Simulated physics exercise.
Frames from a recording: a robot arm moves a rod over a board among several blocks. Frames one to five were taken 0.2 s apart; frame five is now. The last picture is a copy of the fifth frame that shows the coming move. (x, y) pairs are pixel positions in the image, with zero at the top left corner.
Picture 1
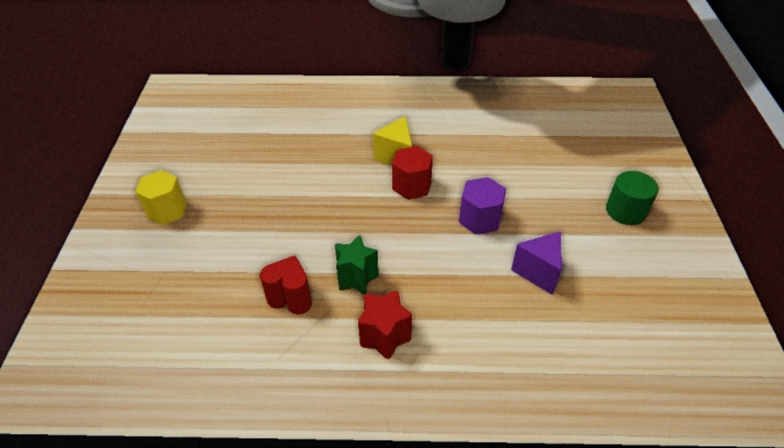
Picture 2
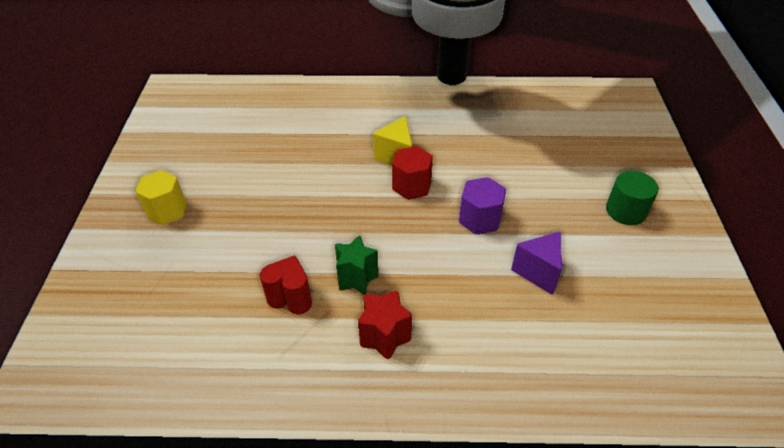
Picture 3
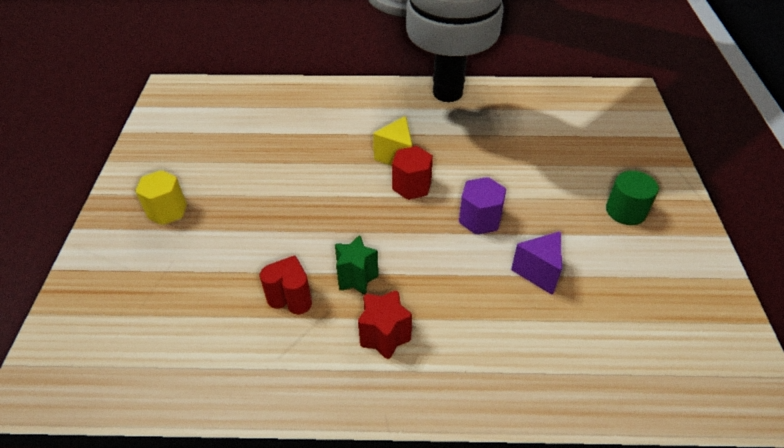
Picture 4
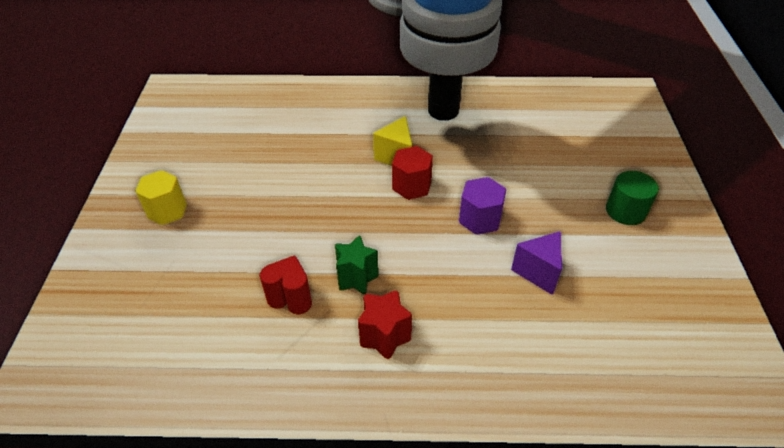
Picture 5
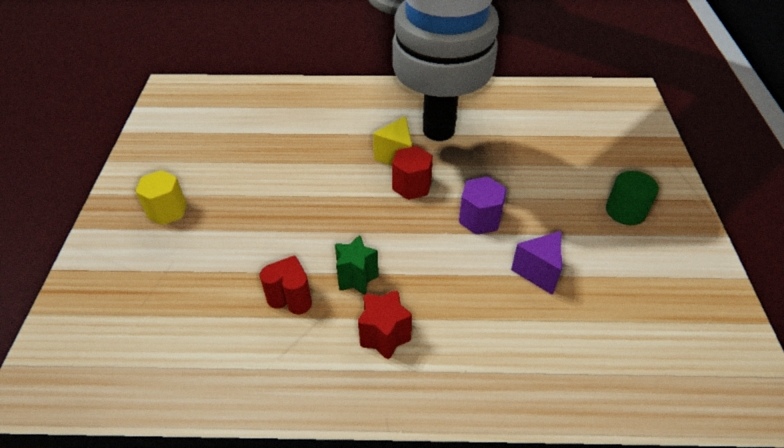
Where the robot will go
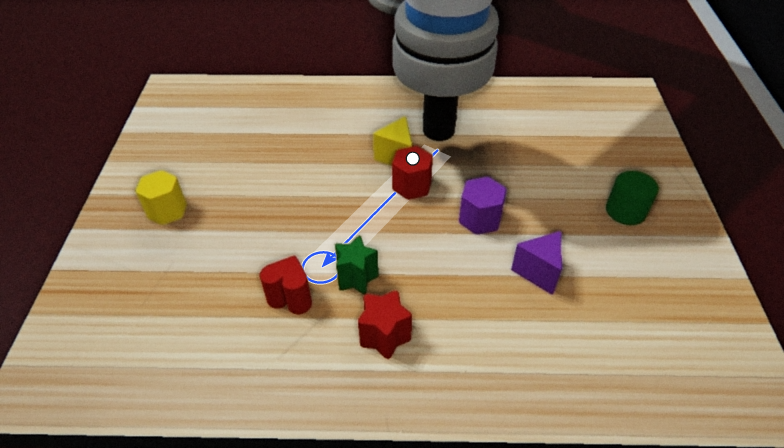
A grey robot arm with a black rod reaches in from the top over a striped wooden board on a dark red surface, seen from above at an angle. A yellow hexagon sits left, a green cylinder right, and red, purple, yellow and green blocks lie between. The rod moves slowly toward the viewer and slightly left, its shadow following, while the blocks and camera stay still.
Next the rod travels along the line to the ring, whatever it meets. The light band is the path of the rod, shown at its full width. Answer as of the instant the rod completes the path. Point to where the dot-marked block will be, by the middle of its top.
(385, 226)
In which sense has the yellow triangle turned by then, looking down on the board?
The turn is clockwise.
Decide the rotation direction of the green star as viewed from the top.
Prediction: Counterclockwise.
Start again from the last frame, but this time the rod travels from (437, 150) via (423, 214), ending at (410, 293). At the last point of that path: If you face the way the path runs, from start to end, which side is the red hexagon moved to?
With start-to-end as forward, it shifts right.
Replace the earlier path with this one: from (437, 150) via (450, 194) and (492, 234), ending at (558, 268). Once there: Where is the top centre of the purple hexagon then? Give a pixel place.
I'd say the purple hexagon ends with its top centre at (610, 242).
Path on the board, from (437, 150) directly to (322, 267); the dot is on the red hexagon.
The first path, step by step. One third of the way, rod at (403, 167); yellow triangle at (389, 137), turned 45° clockwise; red hexagon at (401, 184), turned 35° anticlockwise.
Two thirds of the way, rod at (364, 205); yellow triangle at (389, 137), turned 45° clockwise; red hexagon at (388, 221), turned 115° anticlockwise.
At the end, rod at (319, 249); red heart block in place; green star at (350, 255), turned 30° anticlockwise; yellow triangle at (389, 137), turned 45° clockwise; red hexagon at (385, 226), turned 140° anticlockwise.
